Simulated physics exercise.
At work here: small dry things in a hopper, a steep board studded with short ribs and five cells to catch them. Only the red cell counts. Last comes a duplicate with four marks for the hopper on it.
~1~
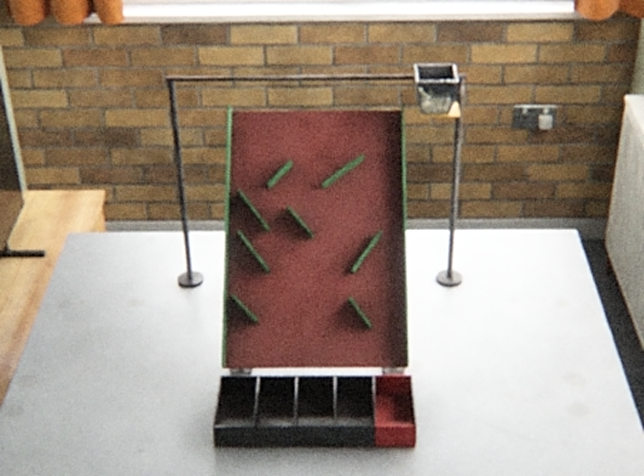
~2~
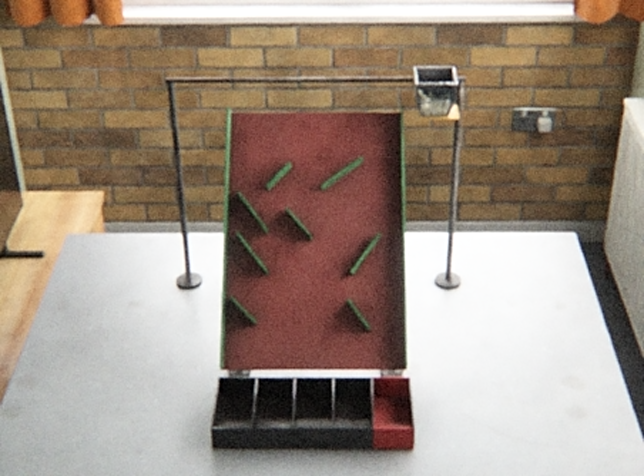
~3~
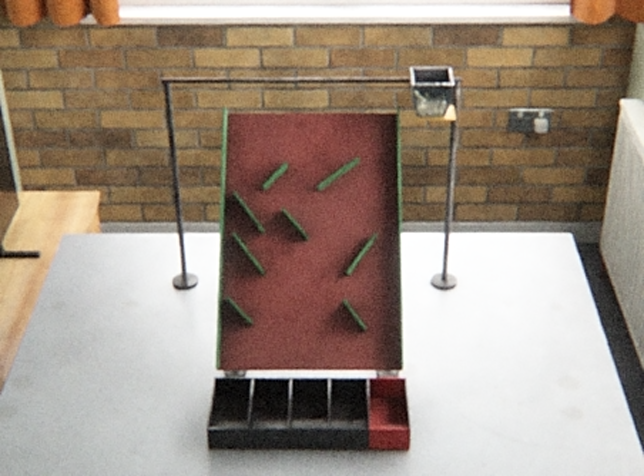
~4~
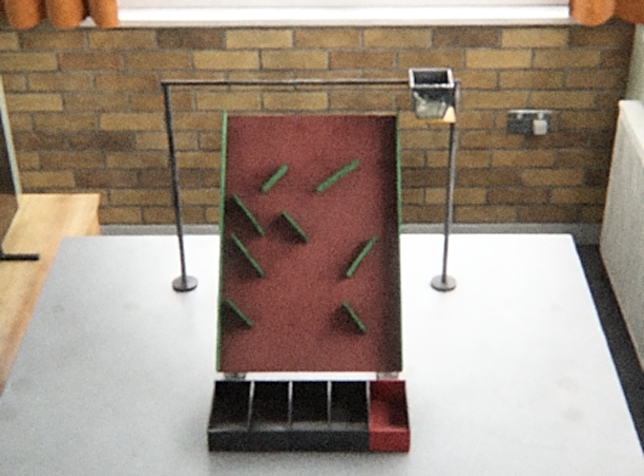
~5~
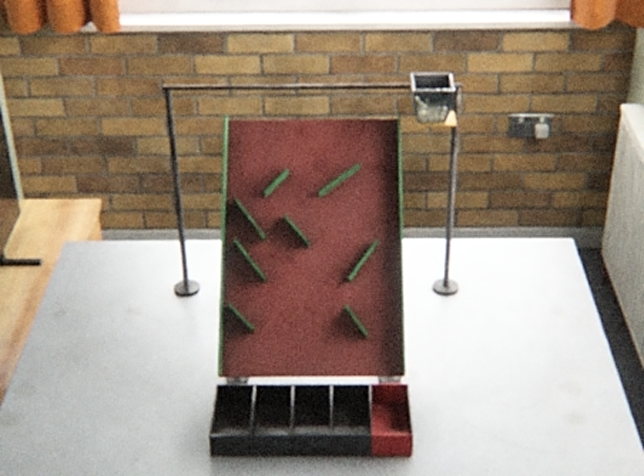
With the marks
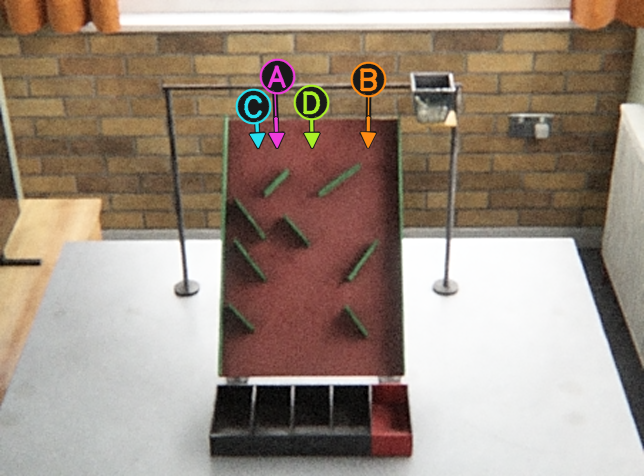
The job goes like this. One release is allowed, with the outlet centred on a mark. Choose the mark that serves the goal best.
B beats the others.
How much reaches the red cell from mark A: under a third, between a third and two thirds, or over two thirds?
It is under a third.
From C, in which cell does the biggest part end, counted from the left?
The third from the left.
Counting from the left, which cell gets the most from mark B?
It is the fifth one.
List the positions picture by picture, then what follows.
The first frame shows hopper at (438, 100), white beans, door shut.
The second frame shows ribs (267, 186) to (290, 162), (322, 186) to (363, 156), (237, 191) to (267, 230).
The third frame shows ribs (282, 208) to (307, 236), (233, 232) to (263, 272), (348, 272) to (376, 233).
The fourth frame shows ribs (226, 299) to (251, 324), (344, 301) to (365, 330).
The fifth frame shows red cell at (392, 443), number 5 of 5 from the left.
On the marked copy, mark A meets the board at (276, 142); mark B meets the board at (368, 141); mark C meets the board at (257, 142); mark D meets the board at (312, 142).
For mark A, a small part in the red cell, nearly all in other cells.
For mark B, about half in the red cell, about a third in other cells, a small part held on the board.
For mark C, none in the red cell, most in other cells, about a quarter held on the board.
For mark D, a small part in the red cell, most in other cells, a small part held on the board, a stray few outside the box.
